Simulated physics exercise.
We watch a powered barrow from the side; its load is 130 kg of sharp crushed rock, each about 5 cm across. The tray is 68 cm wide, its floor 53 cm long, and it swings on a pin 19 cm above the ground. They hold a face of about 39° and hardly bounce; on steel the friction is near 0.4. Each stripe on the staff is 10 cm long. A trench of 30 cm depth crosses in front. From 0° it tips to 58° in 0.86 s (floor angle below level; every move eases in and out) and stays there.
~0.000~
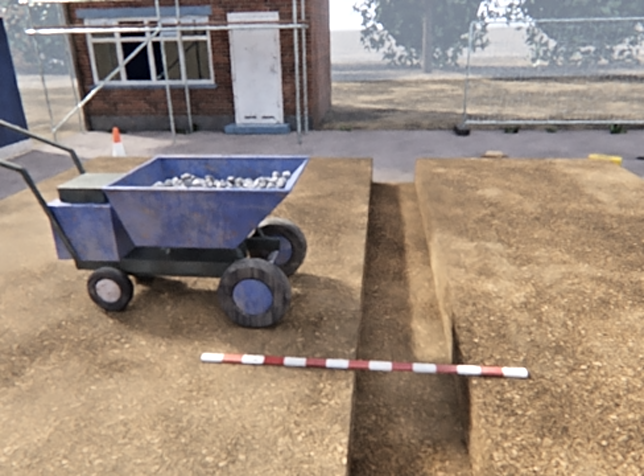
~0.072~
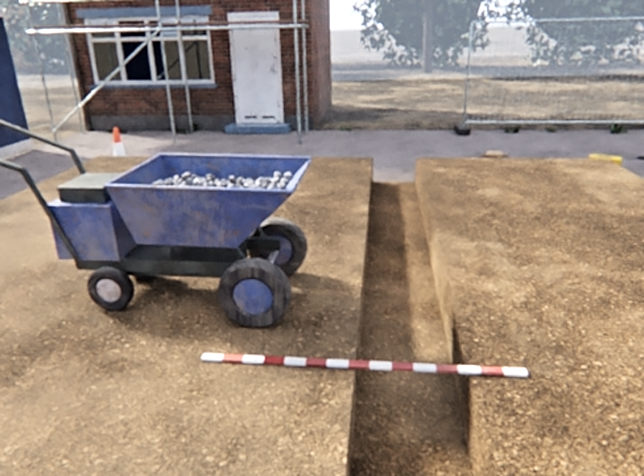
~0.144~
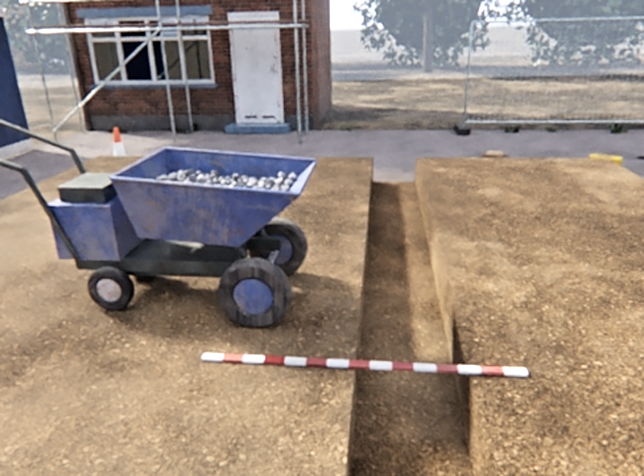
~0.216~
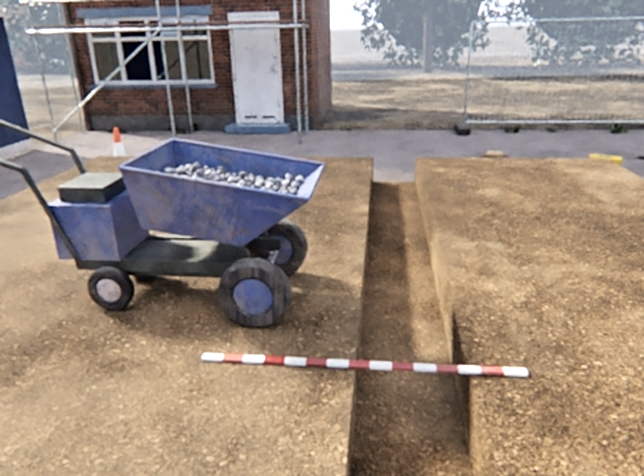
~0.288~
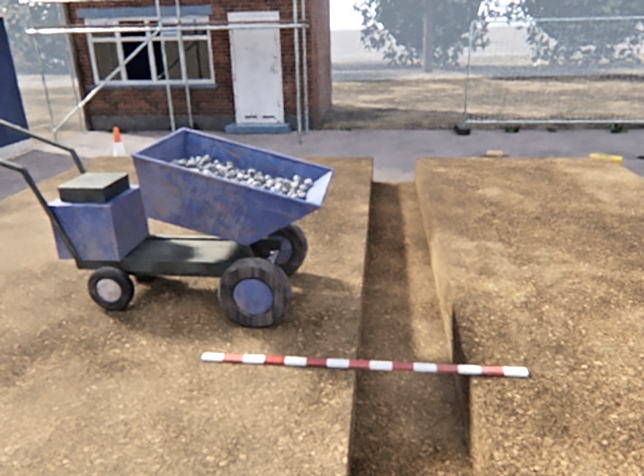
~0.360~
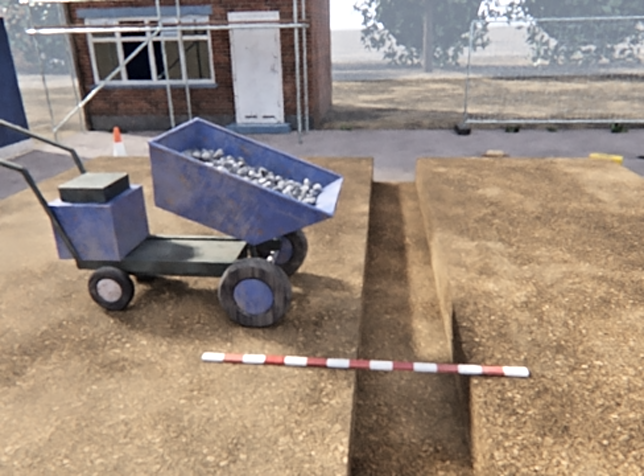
A blue barrow's tray of grey stones tilts steadily down to the right beside a trench.
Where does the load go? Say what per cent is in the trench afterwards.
Roughly 44 per cent ends in the trench.
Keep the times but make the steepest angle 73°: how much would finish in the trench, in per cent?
It would be near 100 per cent.
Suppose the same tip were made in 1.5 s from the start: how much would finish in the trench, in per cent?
It would be near 35 per cent.
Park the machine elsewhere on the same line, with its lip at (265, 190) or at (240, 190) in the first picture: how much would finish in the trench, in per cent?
Near 45 per cent from the first place, 30 from the second.
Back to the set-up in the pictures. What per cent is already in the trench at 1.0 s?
Some 5 per cent.
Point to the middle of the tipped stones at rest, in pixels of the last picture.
Their middle is at about (414, 344).
After 0.6 s the floor is at 49°; 100 % in the tray; the foremost stones are at (345, 231).
After 1.0 s the floor is at 58°; 97 % in the tray, 3 % in the trench; the foremost stones are at (393, 278).
After 1.3 s the floor is at 58°; 74 % in the tray, 26 % in the trench; the foremost stones are at (451, 335).
After 3.3 s the floor is at 58°; 56 % in the tray, 44 % in the trench; the foremost stones are at (455, 339).
